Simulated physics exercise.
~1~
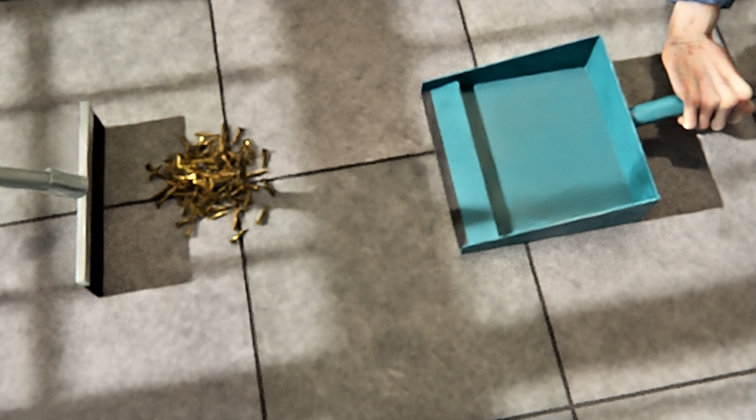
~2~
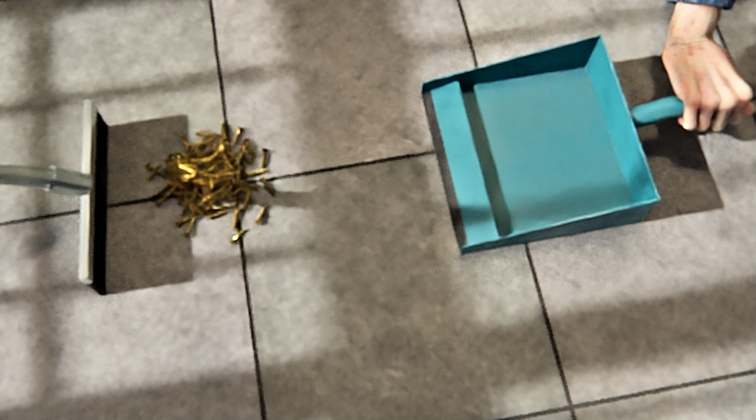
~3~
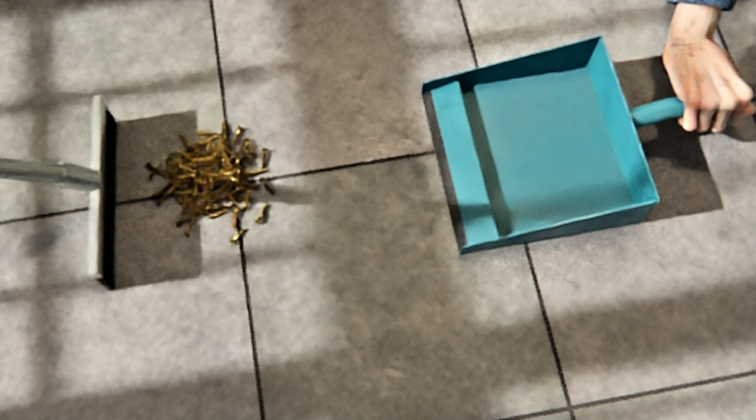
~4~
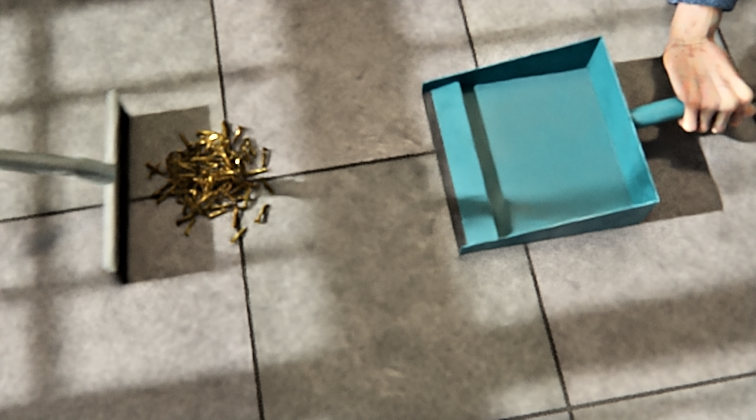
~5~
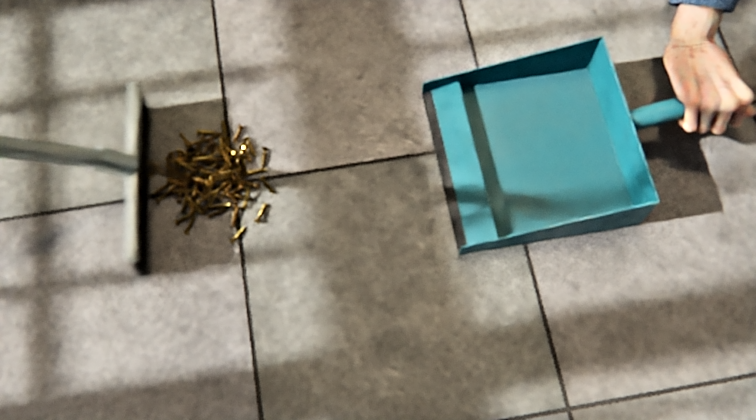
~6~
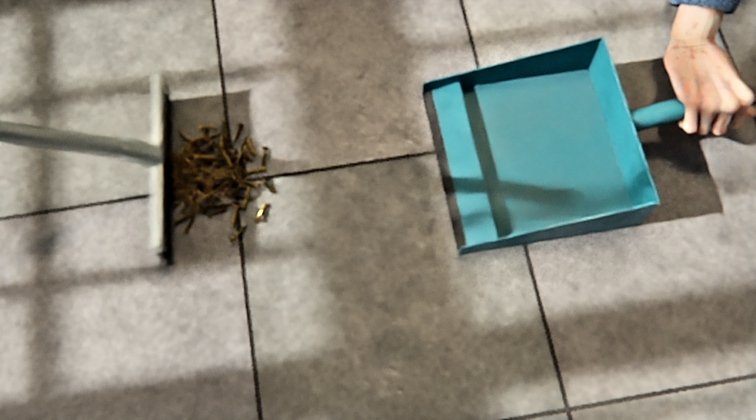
A squeegee slides right across grey tiles and meets a pile of brass-coloured screws.
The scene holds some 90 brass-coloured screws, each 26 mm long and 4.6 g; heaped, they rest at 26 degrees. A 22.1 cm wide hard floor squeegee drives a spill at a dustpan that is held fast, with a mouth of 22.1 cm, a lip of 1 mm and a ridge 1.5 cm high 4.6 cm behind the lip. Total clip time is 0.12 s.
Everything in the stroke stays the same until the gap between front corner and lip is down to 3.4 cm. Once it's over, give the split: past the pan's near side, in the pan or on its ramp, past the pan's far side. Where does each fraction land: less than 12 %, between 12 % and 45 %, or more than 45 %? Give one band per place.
Outcome: Near side: My money's on a low share; pan: My money's on a medium-sized share; far side: My money's on a medium-sized share.
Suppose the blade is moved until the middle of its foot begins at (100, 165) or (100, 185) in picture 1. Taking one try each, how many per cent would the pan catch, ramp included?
First try about 20 per cent, second about 35 per cent.
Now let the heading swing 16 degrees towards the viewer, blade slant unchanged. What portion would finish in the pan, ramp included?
About 55 percent would end up there.
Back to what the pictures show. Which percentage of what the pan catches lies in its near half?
I'd put it near 10 per cent.
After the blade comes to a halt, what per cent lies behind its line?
Estimate: Near 0 %.
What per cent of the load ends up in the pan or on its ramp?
Roughly 35 per cent.
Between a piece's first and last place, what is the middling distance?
The figure is about 30 cm.
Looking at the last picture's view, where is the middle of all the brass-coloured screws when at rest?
Somewhere near (436, 109) in the last picture.
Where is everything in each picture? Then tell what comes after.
Blade from (84, 281) to (88, 109), moved 0.0 cm, 0 of the pieces shifted so far; middle of the pieces at (211, 176); pan at (542, 152), in the first picture.
Blade from (87, 279) to (91, 107), moved 0.4 cm, 0 of the pieces shifted so far; middle of the pieces at (211, 175), in the second picture.
Blade from (96, 274) to (100, 103), moved 1.4 cm, 0 of the pieces shifted so far; middle of the pieces at (211, 175), in the third picture.
Blade from (111, 267) to (115, 98), moved 3.2 cm, 0 of the pieces shifted so far; middle of the pieces at (211, 174), in the fourth picture.
Blade from (133, 258) to (135, 90), moved 5.7 cm, 0 of the pieces shifted so far; middle of the pieces at (211, 173), in the fifth picture.
Blade from (158, 247) to (159, 81), moved 8.5 cm, 20 of the pieces shifted so far; middle of the pieces at (212, 172); pan at (542, 154), in the sixth picture.
Then, 0.14 s after the last picture, middle of the blade 17 cm from the lip; 0 % over the lip, far side 15 %, near side 0 %.
Then, 0.23 s after the last picture, middle of the blade 8 cm from the lip; 0 % over the lip, far side 25 %, near side 0 %.
Then, 0.46 s after the last picture, middle of the blade 4 cm from the lip; 40 % over the lip, far side 35 %, near side 0 %.
In the end, near side 0 %, pan 35 %, far side 35 %, in front of the lip or behind the blade 30 %.
